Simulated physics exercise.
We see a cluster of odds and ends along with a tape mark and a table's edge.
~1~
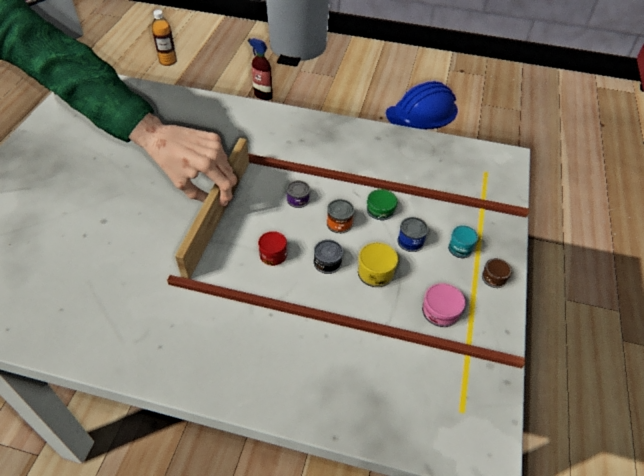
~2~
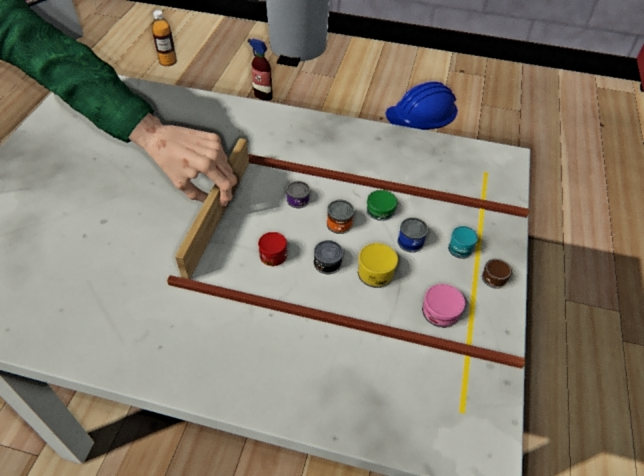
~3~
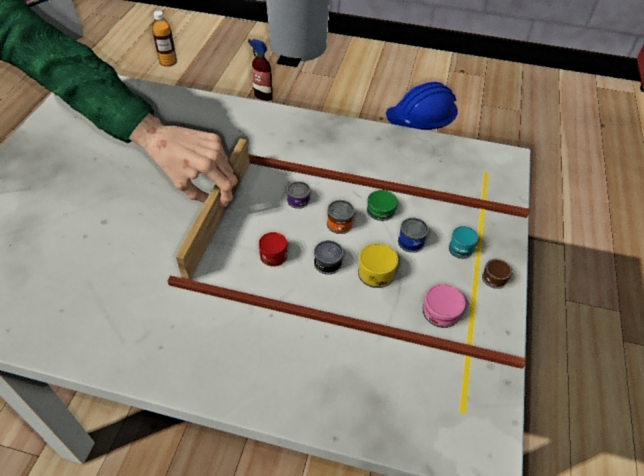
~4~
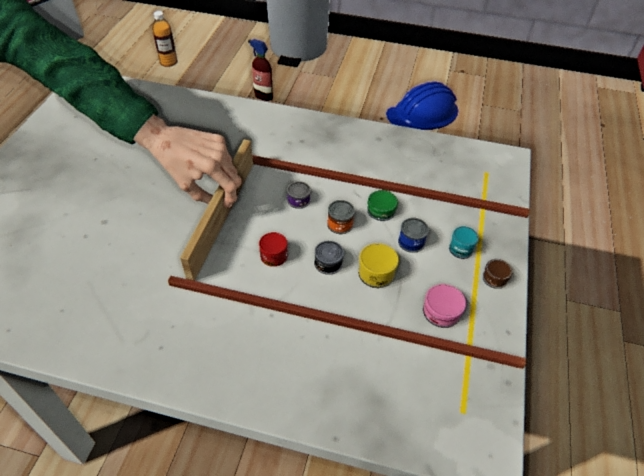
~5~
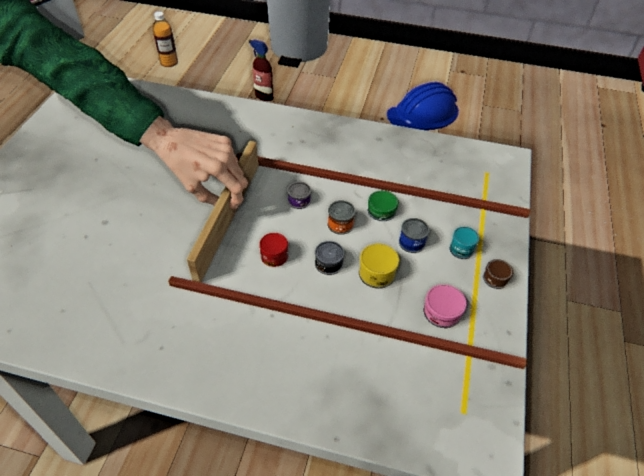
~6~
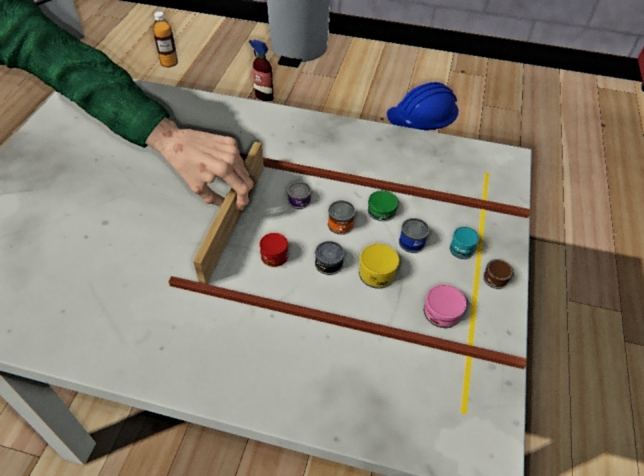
On a marble-topped table, a hand slides a wooden board slightly right toward colourful tins.
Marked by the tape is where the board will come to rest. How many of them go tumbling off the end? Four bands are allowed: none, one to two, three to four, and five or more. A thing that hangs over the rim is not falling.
The answer is one to two.
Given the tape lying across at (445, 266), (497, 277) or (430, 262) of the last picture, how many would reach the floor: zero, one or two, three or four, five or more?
Lab note - count at each position: None at all; 3 or 4; not one.
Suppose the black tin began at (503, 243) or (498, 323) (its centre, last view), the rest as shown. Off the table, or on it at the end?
Order of tries: Off, on.
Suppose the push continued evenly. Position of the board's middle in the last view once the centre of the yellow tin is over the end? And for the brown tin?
I reckon its middle sits around (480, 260) and then around (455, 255).
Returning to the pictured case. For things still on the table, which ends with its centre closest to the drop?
Foremost one: Yellow tin.
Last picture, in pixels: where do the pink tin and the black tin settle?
Result: One at about (504, 334), the other at about (493, 281).
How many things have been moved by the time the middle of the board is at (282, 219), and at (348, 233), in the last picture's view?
Answer - first 2, then 6.
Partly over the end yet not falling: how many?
The total here is 2.
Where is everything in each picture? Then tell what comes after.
Brown tin (496, 273); turquoise tin (463, 242); pink tin (443, 305); board (216, 204); tape (476, 272), in the first picture.
Turquoise tin (463, 242); blue tin (413, 235), in the second picture.
Pink tin (443, 306); black tin (328, 258), in the third picture.
Brown tin (497, 274); purple pot (299, 195), in the fourth picture.
Turquoise tin (464, 243); orange tin (341, 217), in the fifth picture.
Brown tin (498, 274); turquoise tin (464, 243); pink tin (445, 306); board (233, 209); tape (477, 273), in the sixth picture.
Soon after, none off yet; brown tin at rest near (498, 274); turquoise tin at rest near (464, 243); pink tin at rest near (445, 306).
After that, none off yet; brown tin displaced a little near (510, 276); turquoise tin displaced about its own width near (503, 249); pink tin displaced about its own width near (469, 316).
In the end, the number that fall off is one or two; gone, turquoise tin and brown tin.
